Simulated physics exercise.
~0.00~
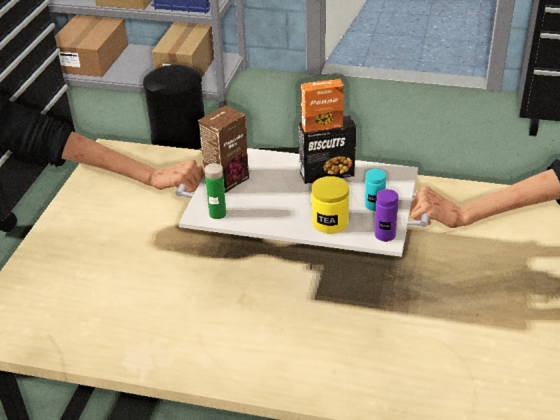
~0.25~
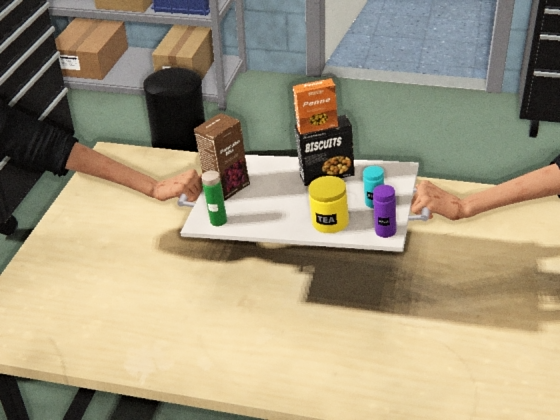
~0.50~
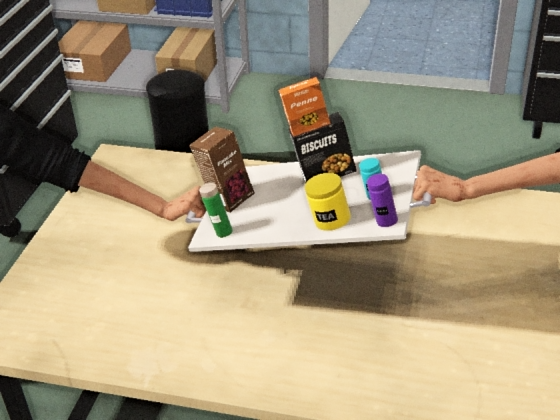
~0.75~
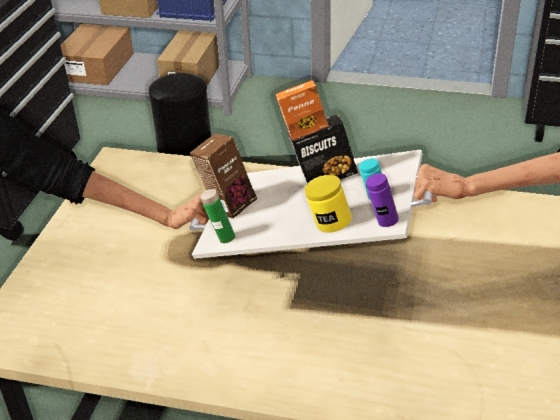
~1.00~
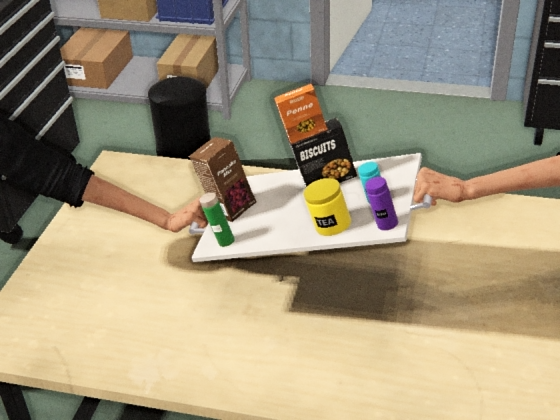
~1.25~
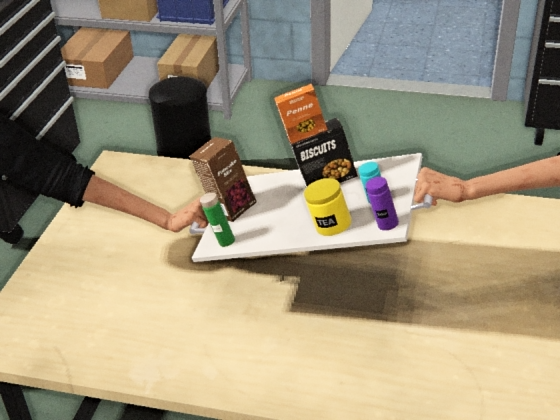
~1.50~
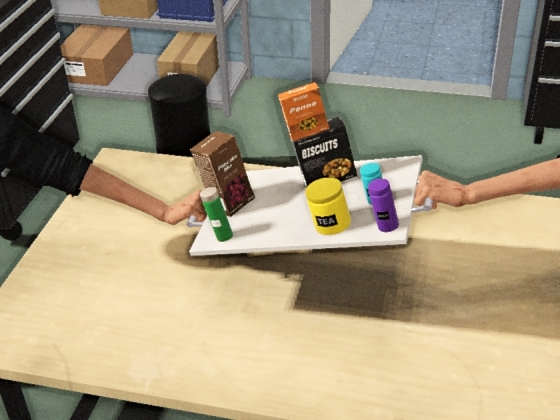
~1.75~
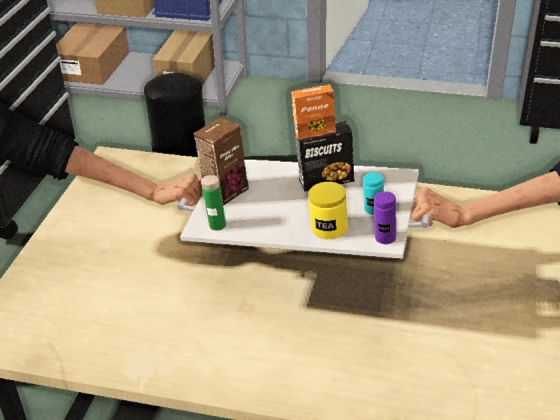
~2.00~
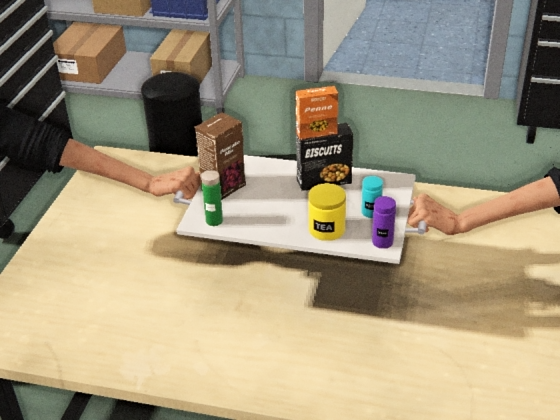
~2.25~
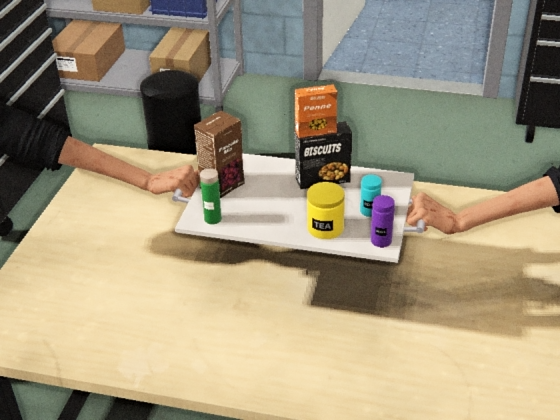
The clip shows two hands holding a flat white tray of boxes, jars and shakers, including an orange packet atop a black biscuits packet, above a wooden table. The hands tip the tray down to the left, hold it, then level it again, with every item still in place.
